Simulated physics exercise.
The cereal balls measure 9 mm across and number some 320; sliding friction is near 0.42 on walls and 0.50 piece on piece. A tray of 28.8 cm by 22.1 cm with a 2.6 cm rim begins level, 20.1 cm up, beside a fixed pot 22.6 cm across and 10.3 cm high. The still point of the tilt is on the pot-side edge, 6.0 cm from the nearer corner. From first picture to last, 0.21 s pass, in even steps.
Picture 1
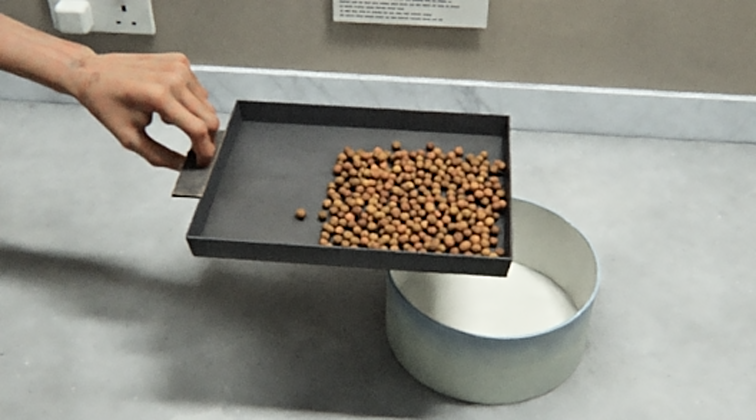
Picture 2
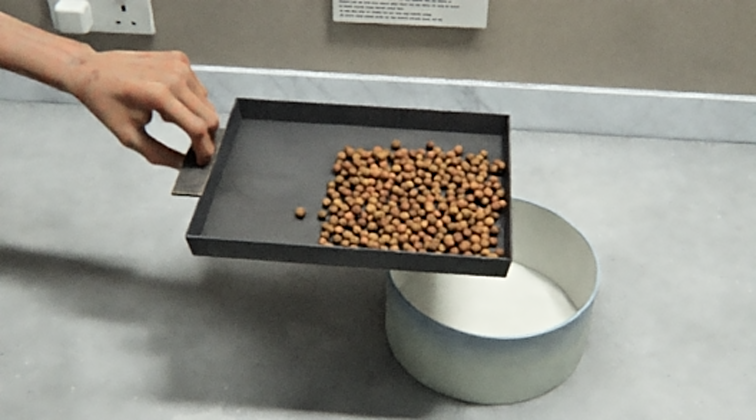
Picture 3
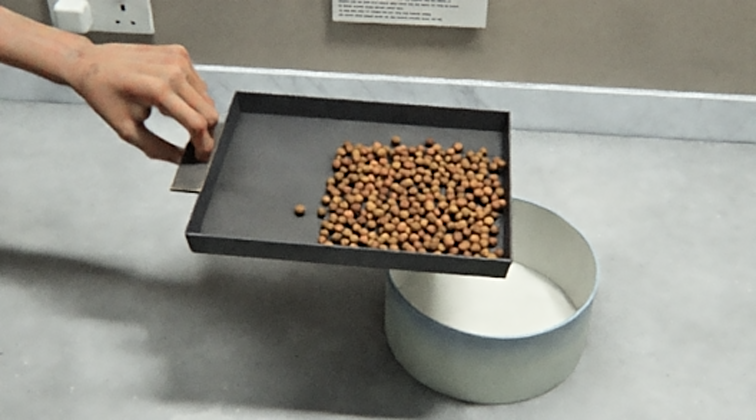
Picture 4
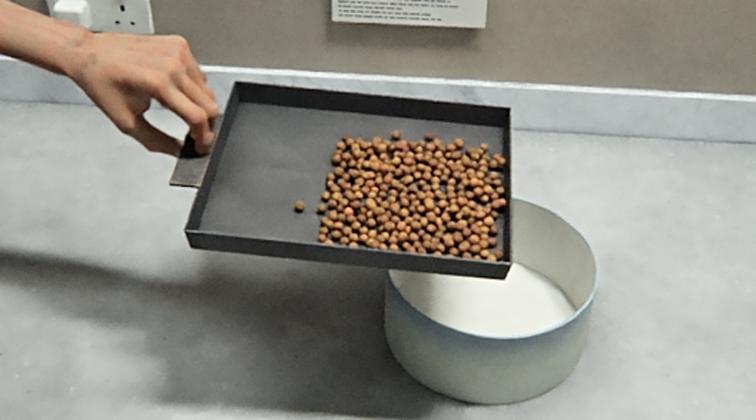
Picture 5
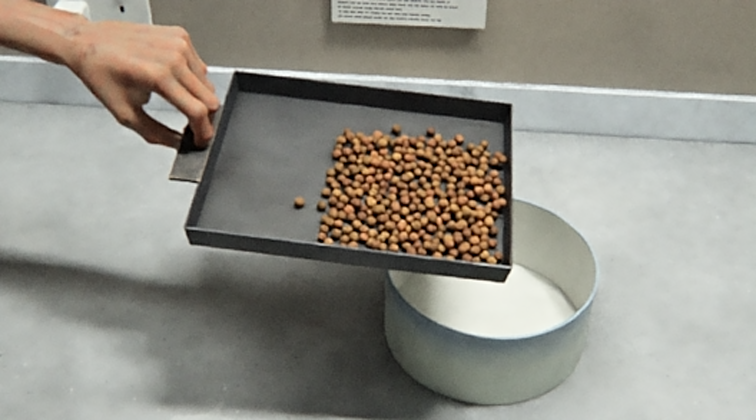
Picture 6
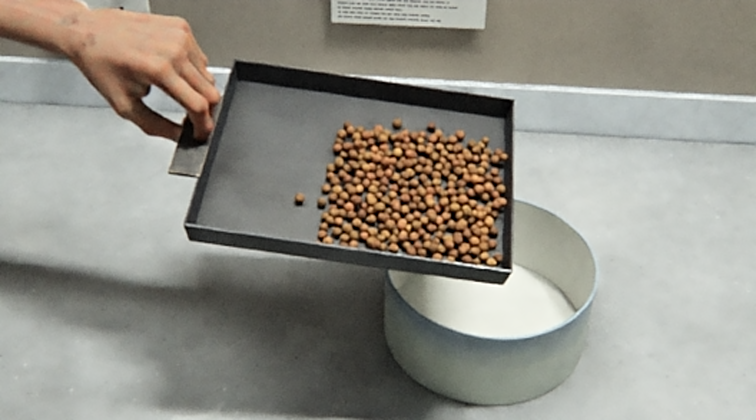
A dark rectangular tray of small brown balls, held at its left end by a hand, starts out level above a grey counter, partly over a round white pot. The hand gradually raises the left end, tilting the tray slightly down to the right, while the balls stay clustered on the right side.
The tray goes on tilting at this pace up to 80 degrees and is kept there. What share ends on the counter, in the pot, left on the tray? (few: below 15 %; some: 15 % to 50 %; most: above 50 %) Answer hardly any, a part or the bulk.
On the counter: The bulk; in the pot: Hardly any; left on the tray: A part.
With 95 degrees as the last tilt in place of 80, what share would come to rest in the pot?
Then about 0 per cent.
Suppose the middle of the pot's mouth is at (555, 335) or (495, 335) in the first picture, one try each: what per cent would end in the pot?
Some 65 and 65 per cent.
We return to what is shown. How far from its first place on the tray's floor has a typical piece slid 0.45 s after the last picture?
Roughly 2 cm.
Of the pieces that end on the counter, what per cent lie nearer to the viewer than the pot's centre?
Some 100 per cent.
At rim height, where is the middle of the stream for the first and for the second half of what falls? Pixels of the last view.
At about (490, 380), then at (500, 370).
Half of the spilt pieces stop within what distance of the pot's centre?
Some 20 cm.
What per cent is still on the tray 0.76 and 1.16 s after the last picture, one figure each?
In turn: 100, 95.
Then, 0.45 s after the last picture, tilt 44 degrees; the tray holds 100 %, the pot 0 %.
Then, 0.76 s after the last picture, tilt 66 degrees; the tray holds 100 %, the pot 0 %.
Then, 1.16 s after the last picture, tilt 80 degrees; the tray holds 95 %, the pot 0 %.
In the end, counter 70 %, pot 0 %, tray 30 %.
